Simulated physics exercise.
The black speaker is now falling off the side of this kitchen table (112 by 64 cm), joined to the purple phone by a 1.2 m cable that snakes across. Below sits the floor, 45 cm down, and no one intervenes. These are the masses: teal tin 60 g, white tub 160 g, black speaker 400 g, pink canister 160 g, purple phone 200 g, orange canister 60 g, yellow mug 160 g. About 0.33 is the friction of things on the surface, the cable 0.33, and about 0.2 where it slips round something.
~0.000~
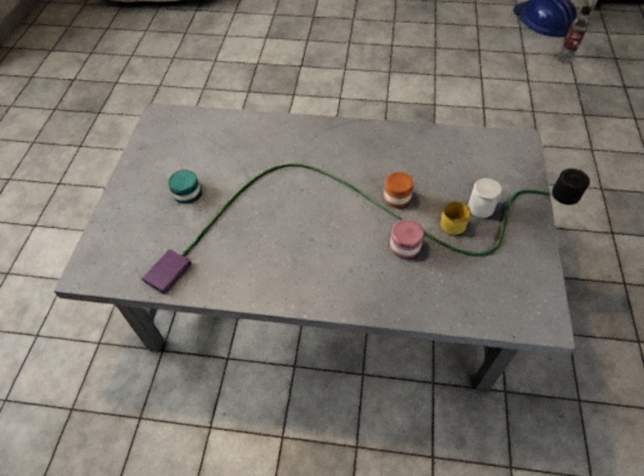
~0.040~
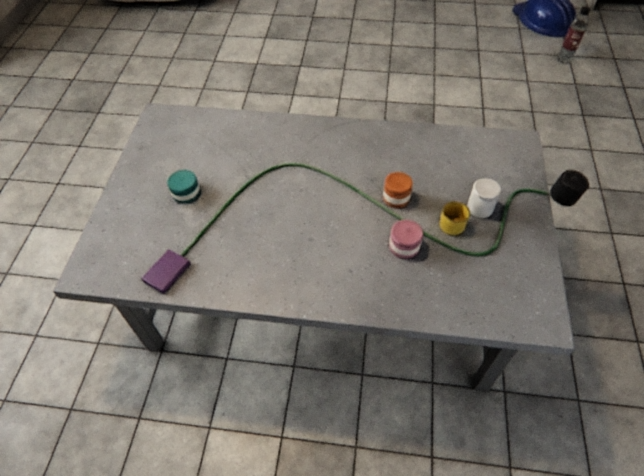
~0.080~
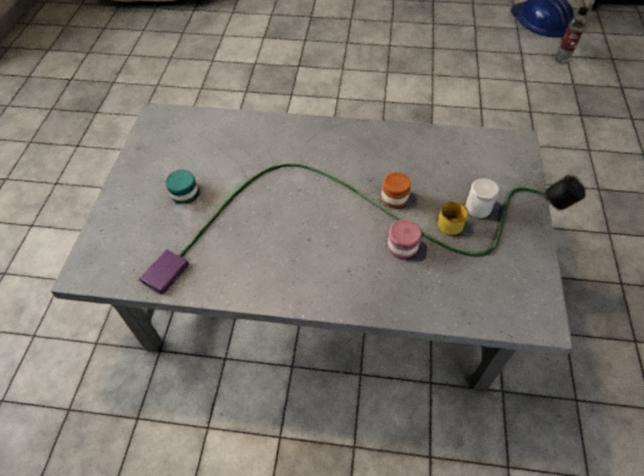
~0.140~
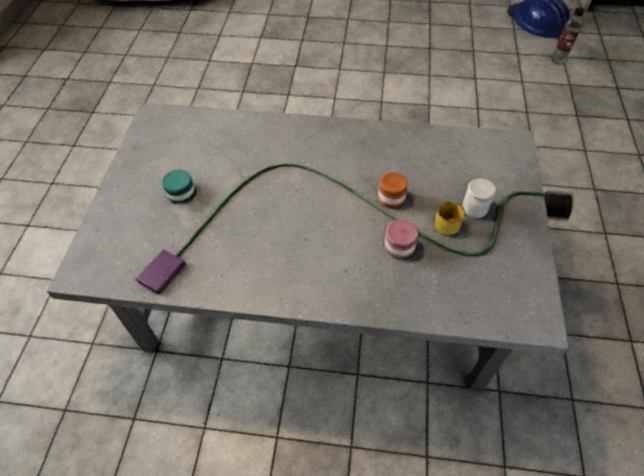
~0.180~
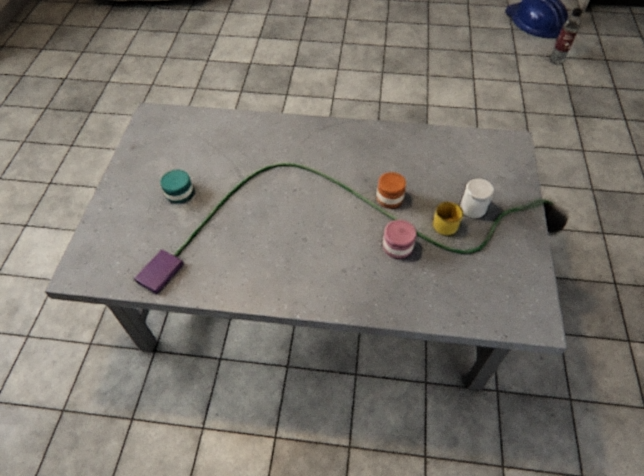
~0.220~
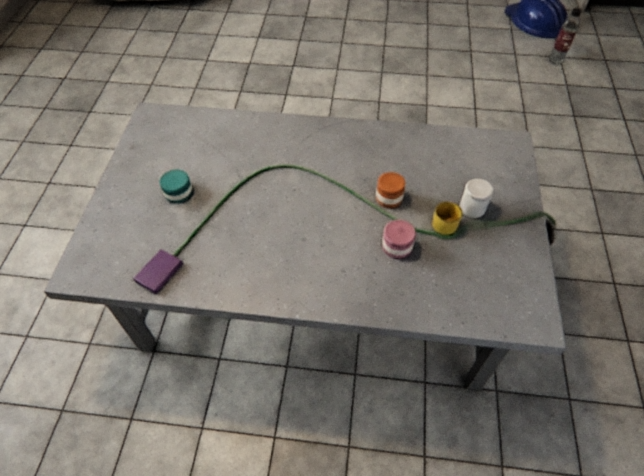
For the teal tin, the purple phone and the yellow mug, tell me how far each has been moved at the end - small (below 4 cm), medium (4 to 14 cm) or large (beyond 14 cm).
The teal tin has a small shift. The purple phone has a medium shift. The yellow mug has a small shift.
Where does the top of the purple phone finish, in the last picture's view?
(187, 272).
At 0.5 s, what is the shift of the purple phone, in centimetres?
About 5 cm.
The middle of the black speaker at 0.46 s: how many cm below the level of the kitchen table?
Roughly 40 centimetres.
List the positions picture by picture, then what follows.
In the first picture, teal tin (182, 180); purple phone (166, 269); yellow mug (457, 211); cable runs through (510, 200) (454, 248) (370, 198) (290, 164) (215, 218).
In the second picture, black speaker (574, 180); cable runs through (509, 200) (369, 198) (215, 218).
In the third picture, black speaker (566, 193); cable runs through (507, 201) (368, 198) (213, 218).
In the fourth picture, black speaker (557, 206); cable runs through (505, 201) (365, 198) (210, 218).
In the fifth picture, black speaker (549, 218); cable runs through (522, 208) (363, 198) (208, 218).
In the sixth picture, teal tin (174, 179); purple phone (157, 269); yellow mug (449, 212); cable runs through (545, 214) (364, 200) (283, 166) (207, 218).
After 0.5 s, the cable's tail end at (201, 278); purple phone 5 cm off its start, black speaker over the edge.
After 0.7 s, the cable's tail end at (207, 282); purple phone 7 cm off its start, black speaker over the edge.
After 1.0 s, the cable's tail end at (207, 282); purple phone 7 cm off its start at (187, 272), black speaker over the edge.
After 1.2 s, the cable's tail end at (207, 282); purple phone 7 cm off its start, black speaker over the edge.
After 2.4 s, the cable's tail end at (207, 282); purple phone 7 cm off its start at (187, 272), yellow mug 1 cm off its start at (450, 209), teal tin 0 cm off its start at (174, 179), black speaker over the edge.
